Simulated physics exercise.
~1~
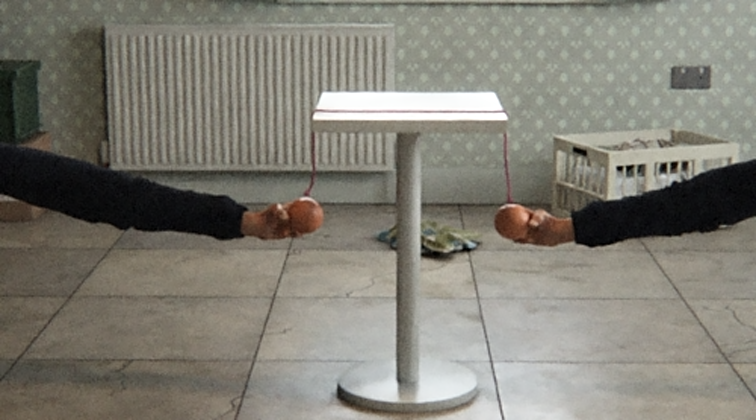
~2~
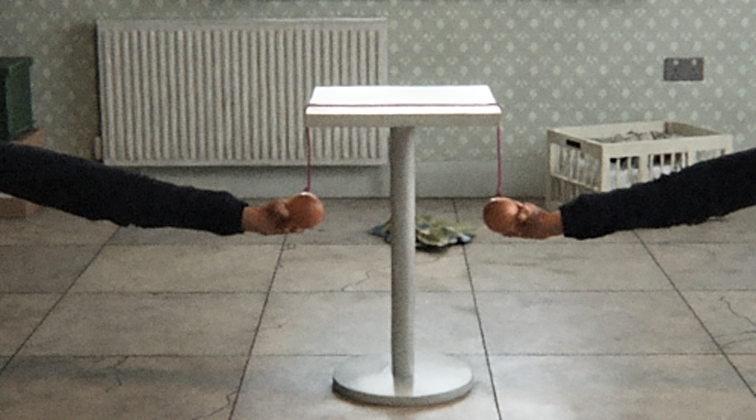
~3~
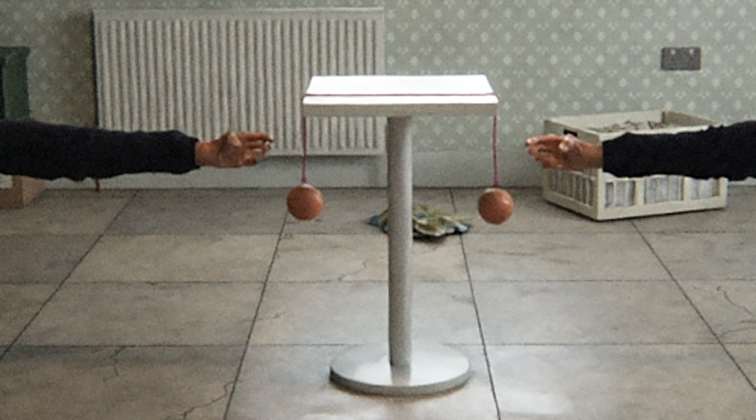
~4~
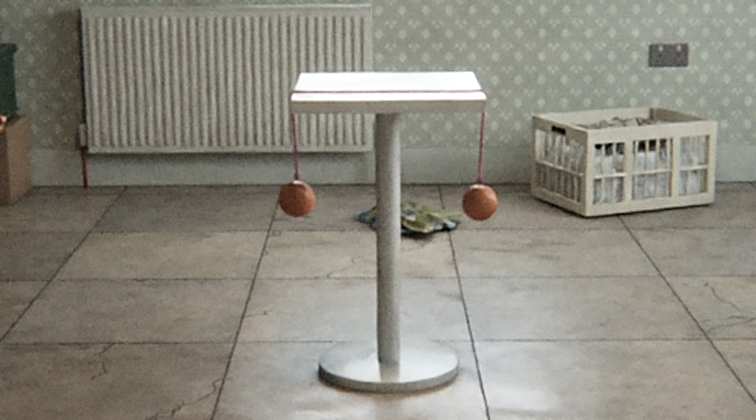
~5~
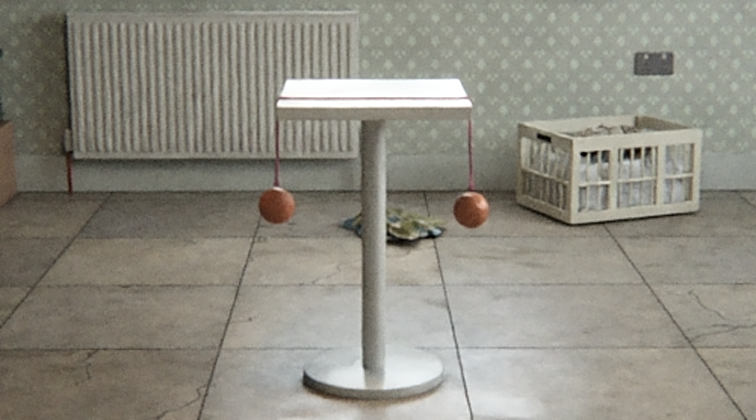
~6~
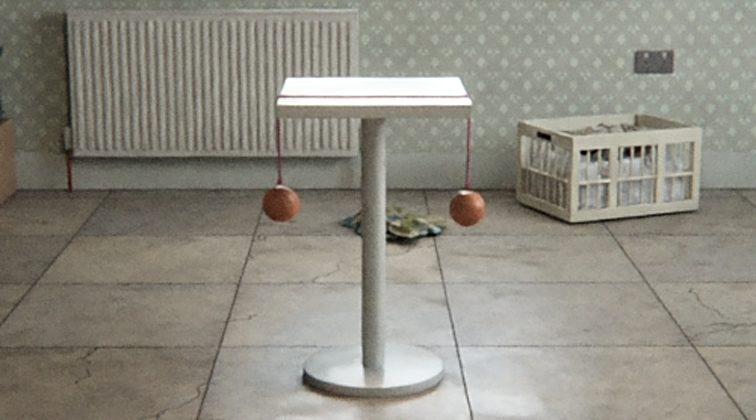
In a room with a tiled floor and a radiator, two hands held a pair of orange balls joined by a string across a small white table, then let go and drew away, leaving both balls hanging level on either side.
